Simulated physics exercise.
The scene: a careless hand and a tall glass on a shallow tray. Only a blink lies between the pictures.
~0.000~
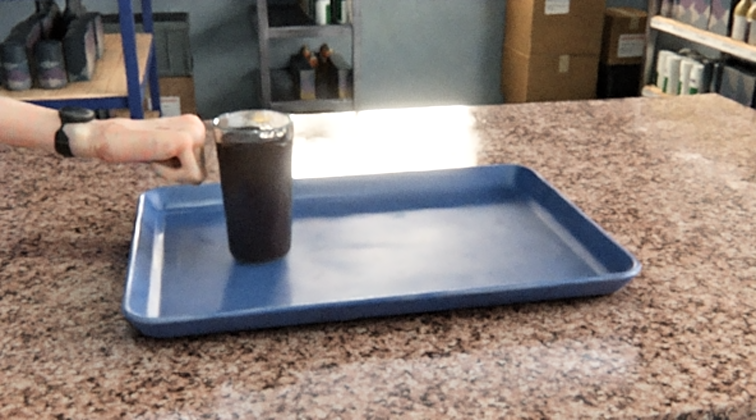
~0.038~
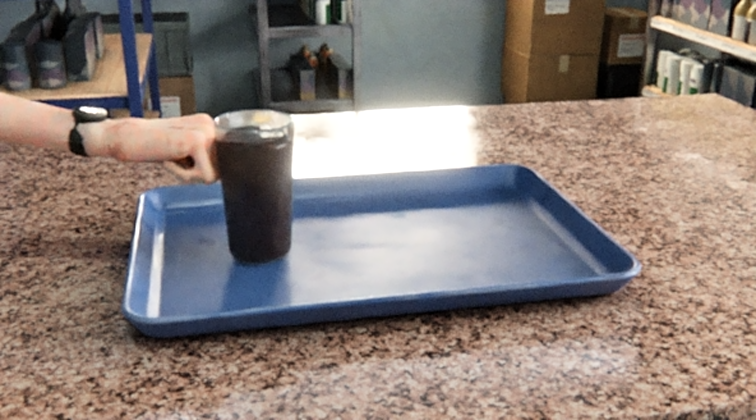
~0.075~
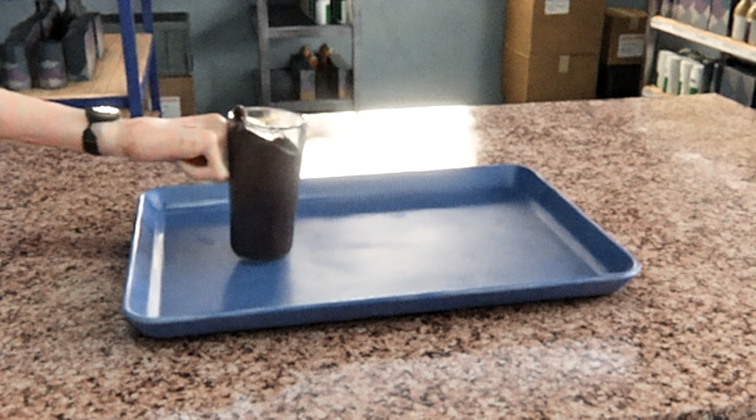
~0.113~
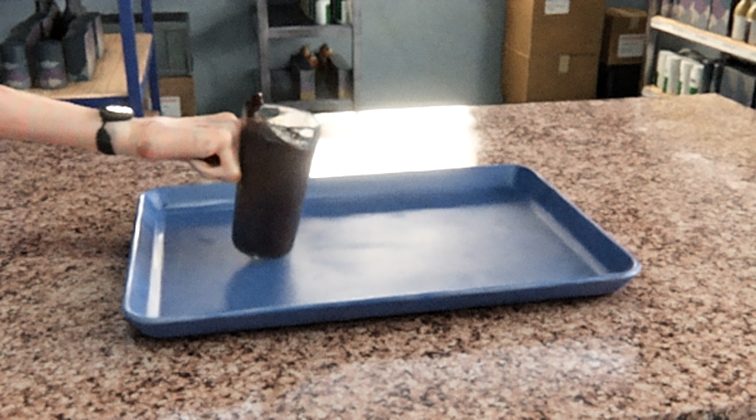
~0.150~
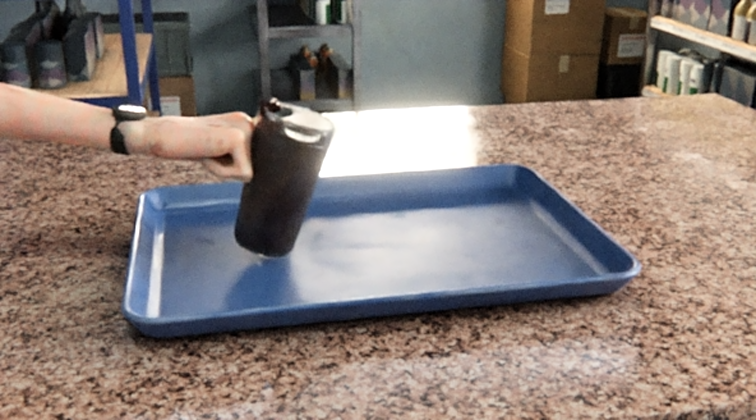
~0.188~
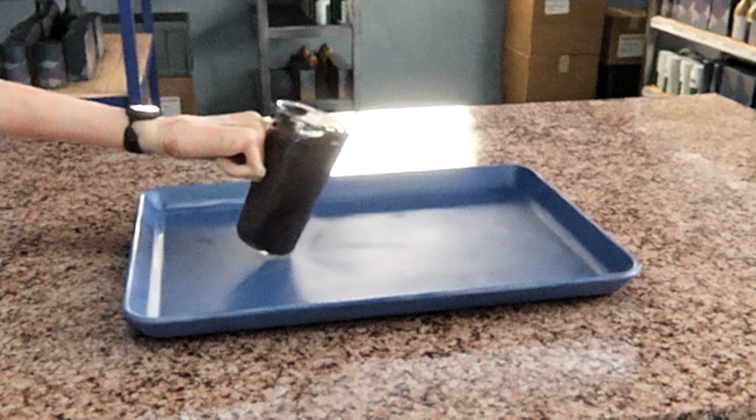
Hand with a dark wristband tilting a tall glass of dark liquid to the right above a shallow blue tray.
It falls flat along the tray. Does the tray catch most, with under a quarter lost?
As it turns out, more than a quarter leaves the tray.
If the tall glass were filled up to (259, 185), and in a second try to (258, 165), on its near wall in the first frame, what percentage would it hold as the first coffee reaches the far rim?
The first gives 60 %, the second 65 %.
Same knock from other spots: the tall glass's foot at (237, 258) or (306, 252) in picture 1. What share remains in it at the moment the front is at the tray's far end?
In turn 55 and 70 in a hundred.
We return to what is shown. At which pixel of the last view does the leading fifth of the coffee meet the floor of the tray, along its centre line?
Close to (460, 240).
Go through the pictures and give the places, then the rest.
In the first frame, tilt 0°; right rim (291, 121); surface from (220, 136) to (288, 132); the tray's far rim is at (578, 211); the tray is clear ahead.
In the second frame, tilt 0°; right rim (292, 121); surface from (220, 135) to (288, 132).
In the third frame, tilt 6°; right rim (305, 121); surface from (237, 114) to (294, 138).
In the fourth frame, tilt 11°; right rim (320, 123); surface from (248, 112) to (312, 138); 1 per cent is over the edge.
In the fifth frame, tilt 17°; right rim (334, 126); surface from (257, 140) to (327, 134); 1 per cent is over the edge.
In the sixth frame, tilt 23°; right rim (348, 131); surface from (263, 152) to (342, 128).
A moment on, the tall glass is falling and 96 per cent is in the glass, 1 on the tray and 3 above or beyond its rim.
Next, the tall glass lies on its side and 60 per cent is in the glass, 38 on the tray and 2 above or beyond its rim.
Then the tall glass lies on its side and 37 per cent is in the glass, 39 on the tray and 24 above or beyond its rim.
Later the tall glass lies on its side and 21 per cent is in the glass, 43 on the tray and 36 above or beyond its rim.
At rest 64 per cent is held by tray and glass, 36 is off the tray.
